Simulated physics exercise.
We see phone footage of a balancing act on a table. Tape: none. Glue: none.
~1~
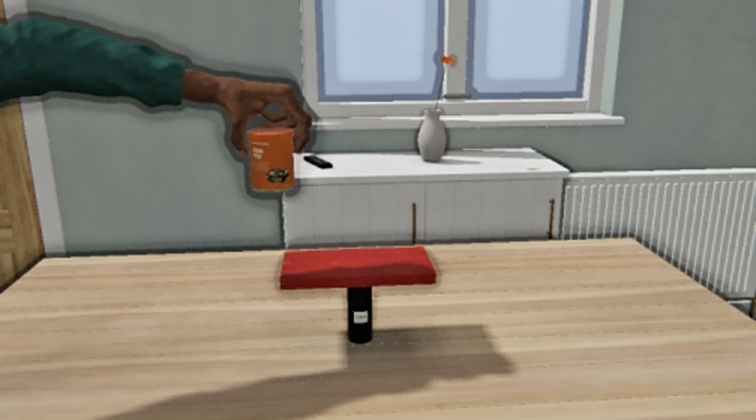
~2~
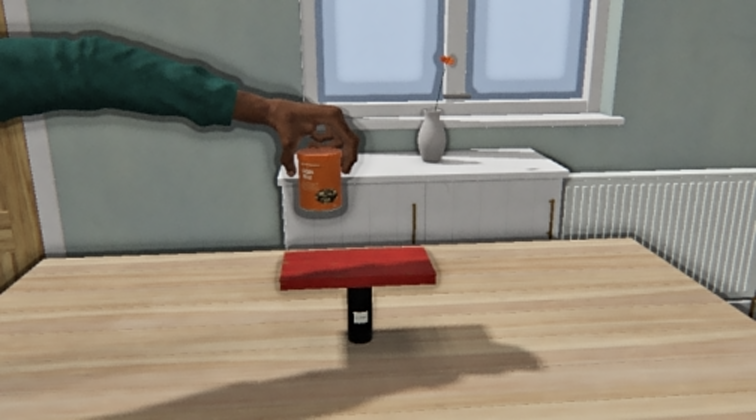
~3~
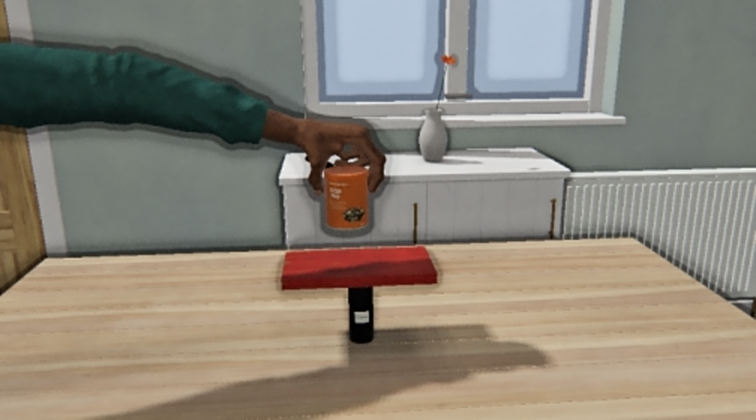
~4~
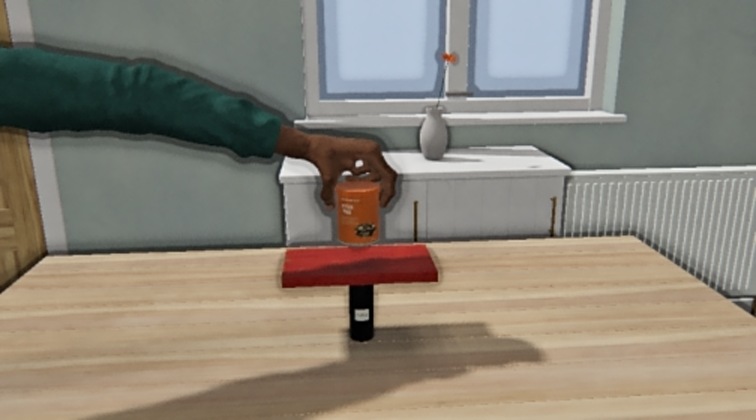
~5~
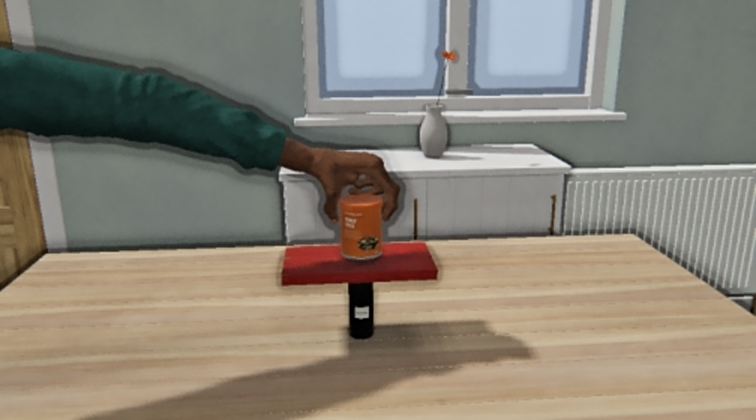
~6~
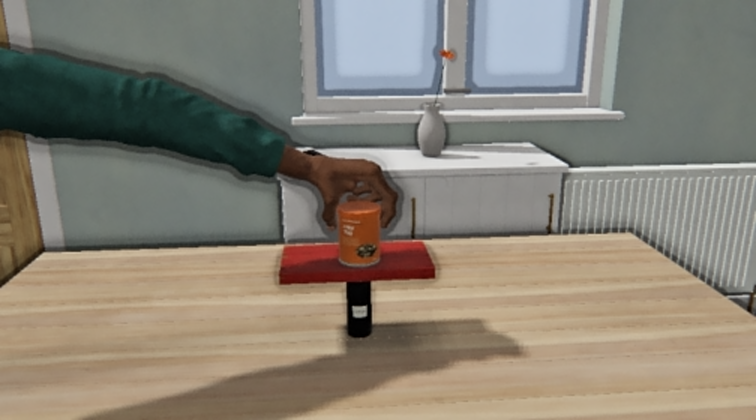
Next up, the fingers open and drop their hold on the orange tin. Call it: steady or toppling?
Steady.
Then, 0.30 s past the last view, nothing moves.
Then, 0.70 s past the last view, orange tin resting near (359, 234).
Finally, all 3 still in place. Final places as the last picture's camera would see them, orange tin near (359, 234). The stack keeps its balance.
